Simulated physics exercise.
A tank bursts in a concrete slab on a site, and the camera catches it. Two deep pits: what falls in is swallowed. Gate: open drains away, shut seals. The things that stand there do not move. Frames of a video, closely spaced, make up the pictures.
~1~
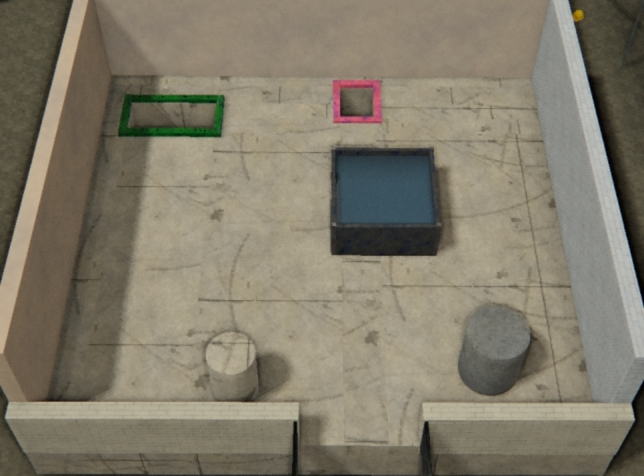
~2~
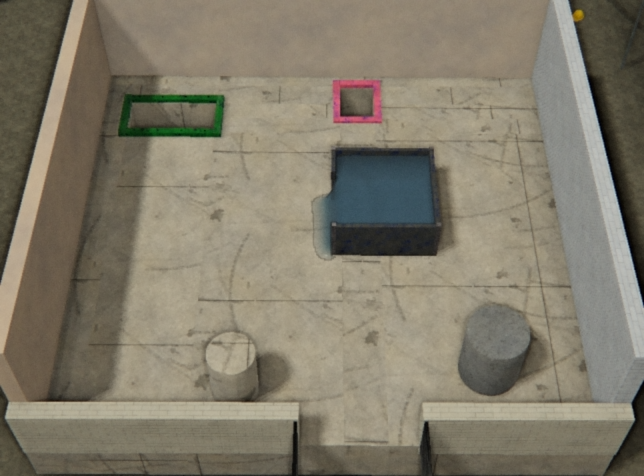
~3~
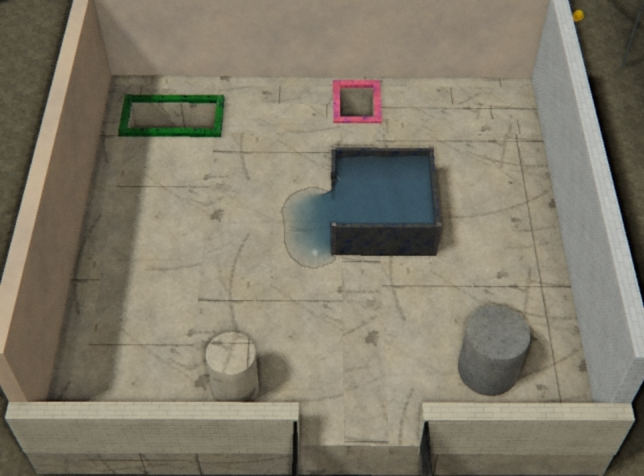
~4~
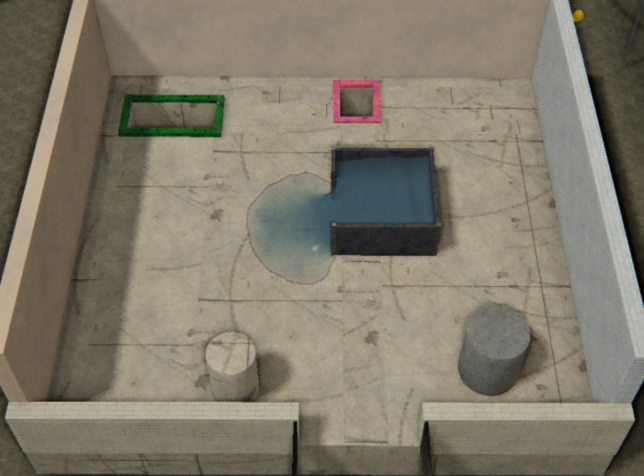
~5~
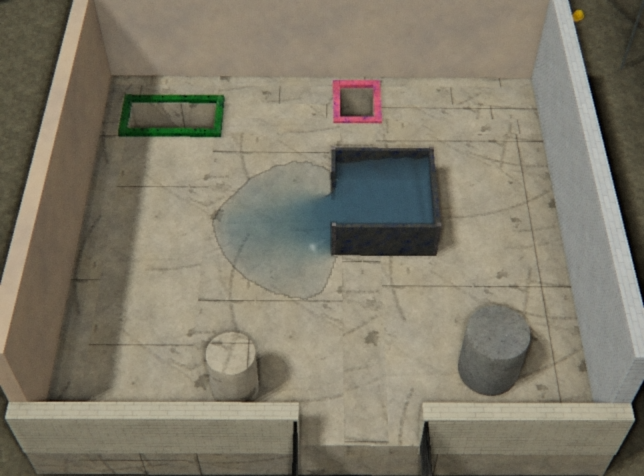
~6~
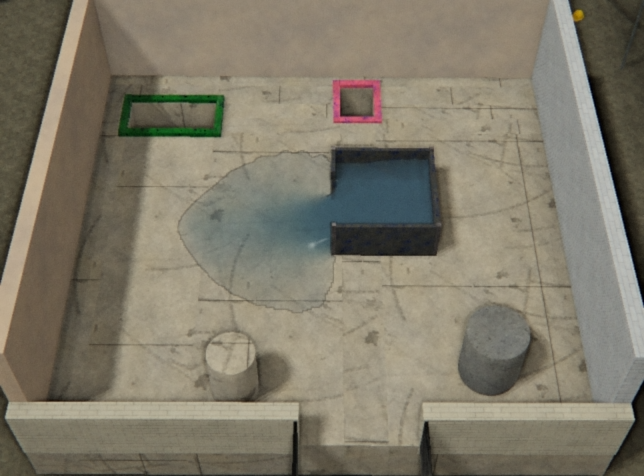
The clip opens on a walled concrete slab with a dark tank of blue water, two cylinders, and two pits framed in green and pink. Water pours from a gap in the tank's left side, then spreads leftward across the floor in a widening, rounded pool while everything else stays still.
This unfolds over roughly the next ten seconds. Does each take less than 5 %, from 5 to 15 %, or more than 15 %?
It ends like this: The gate takes less than 5 %; the green pit takes less than 5 %; the pink pit takes less than 5 %.
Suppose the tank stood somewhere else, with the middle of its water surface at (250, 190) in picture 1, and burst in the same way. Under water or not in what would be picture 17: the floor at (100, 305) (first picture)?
Result: Inundated.
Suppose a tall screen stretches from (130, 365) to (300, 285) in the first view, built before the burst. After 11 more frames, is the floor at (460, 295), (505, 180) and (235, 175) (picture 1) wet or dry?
As the points were listed, they come out free from flooding, free from flooding, and finally taken by the flood.
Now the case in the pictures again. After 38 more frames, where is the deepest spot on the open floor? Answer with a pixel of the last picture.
Roughly at pixel (175, 428).
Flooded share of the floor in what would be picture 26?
It comes to roughly 40 in a hundred.
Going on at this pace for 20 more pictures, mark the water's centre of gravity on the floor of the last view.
I reckon somewhere around (202, 246).
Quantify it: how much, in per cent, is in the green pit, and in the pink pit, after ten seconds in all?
Estimates: 0 % and 0 %.
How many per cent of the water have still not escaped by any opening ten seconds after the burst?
That works out to about 98 percent.
A moment on, water covers 25 % of the floor; the gate 0 %, the green pit 0 %, the pink pit 0 %.
Next, water covers 35 % of the floor; the gate 0 %, the green pit 0 %, the pink pit 0 %.
Then, water covers 40 % of the floor; the gate 0 %, the green pit 0 %, the pink pit 0 %.
Later, water covers 55 % of the floor; the gate 0 %, the green pit 0 %, the pink pit 0 %.
In the end, water covers 75 % of the floor; the gate 1 %, the green pit 0 %, the pink pit 0 %.
